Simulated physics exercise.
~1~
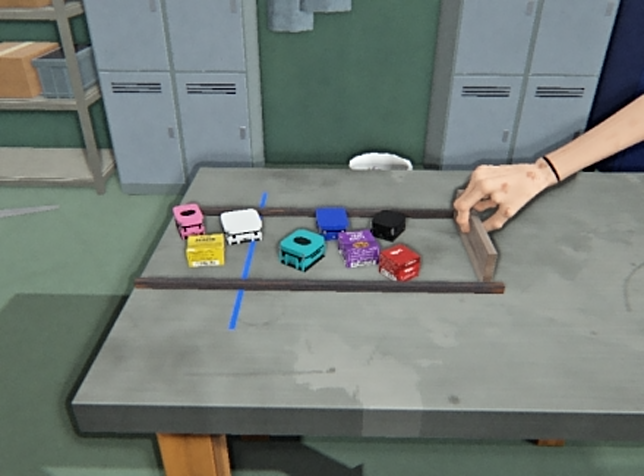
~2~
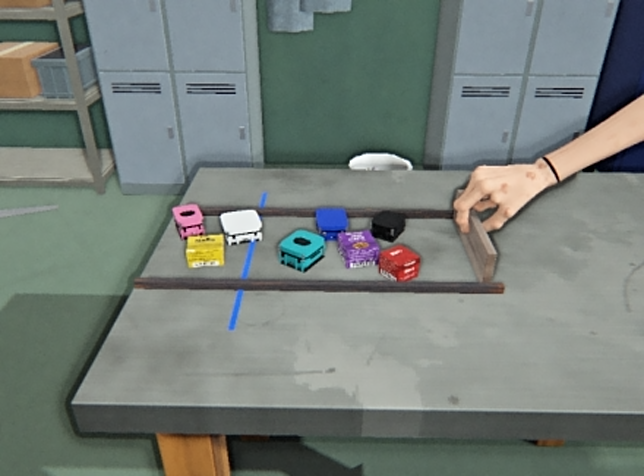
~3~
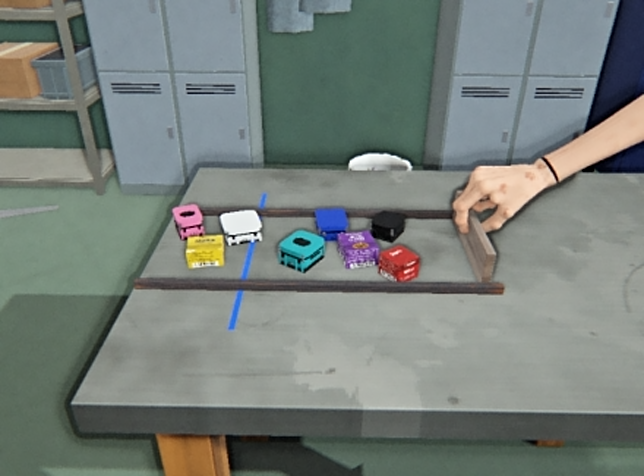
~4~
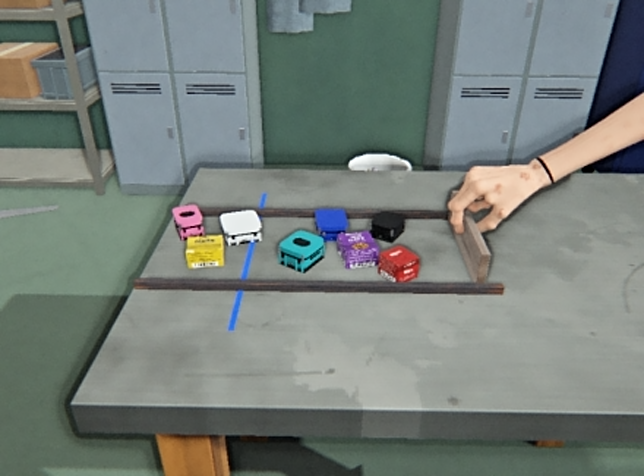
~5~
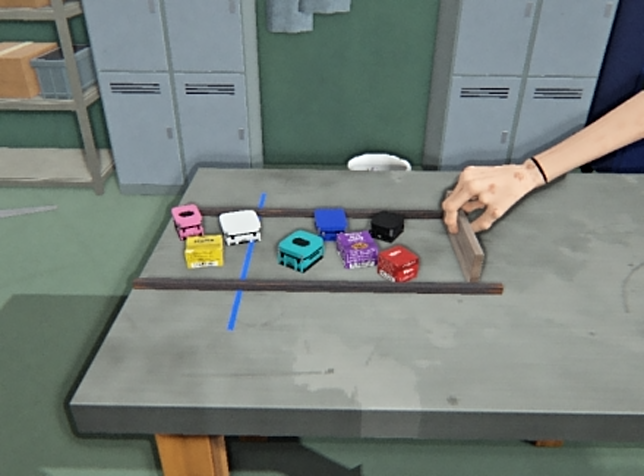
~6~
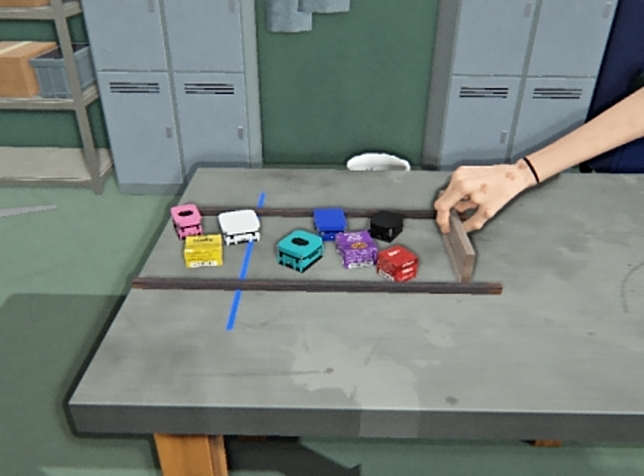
The footage shows eight small, differently coloured objects scattered between two rails on a grey table crossed by a blue strip, while a hand at the right holds an upright board still, then slides it slightly left.
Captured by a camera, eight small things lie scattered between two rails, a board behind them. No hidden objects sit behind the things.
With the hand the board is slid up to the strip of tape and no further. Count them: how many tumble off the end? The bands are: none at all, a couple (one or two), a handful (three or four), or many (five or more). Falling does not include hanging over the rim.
The loss over the edge is just one or two.
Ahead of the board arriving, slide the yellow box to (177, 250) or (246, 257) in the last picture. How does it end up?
At the first place it rests in place, and at the second it rests in place.
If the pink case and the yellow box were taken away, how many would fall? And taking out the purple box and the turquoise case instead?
Count of fallen: 0 / 1.
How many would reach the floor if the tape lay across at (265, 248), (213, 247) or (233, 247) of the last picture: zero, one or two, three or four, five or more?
So, one after another, I'd give not one; three or four; one or two.
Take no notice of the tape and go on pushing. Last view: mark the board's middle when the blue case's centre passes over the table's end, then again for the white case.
The middle is at (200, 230) when it's the blue case, and at (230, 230) when it's the white case.
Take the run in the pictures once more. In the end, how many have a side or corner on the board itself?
It touches 3.
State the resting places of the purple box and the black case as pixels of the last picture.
Listed as asked: First (232, 245), and then (240, 227).
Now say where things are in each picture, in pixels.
Pink case (189, 222); yellow box (206, 251); white case (242, 227); board (473, 234); tape (252, 247), in the first picture.
Yellow box (206, 251); red box (399, 265), in the second picture.
White case (241, 228); turquoise case (302, 251), in the third picture.
Pink case (188, 222); board (466, 235), in the fourth picture.
Yellow box (205, 251); blue case (331, 226), in the fifth picture.
Pink case (187, 222); yellow box (204, 251); white case (240, 228); board (453, 235); tape (250, 247), in the sixth picture.
Soon after, none off yet; pink case at rest near (187, 222); yellow box at rest near (204, 251); white case at rest near (240, 228).
In the end, the number that fall off is one or two; gone, pink case.
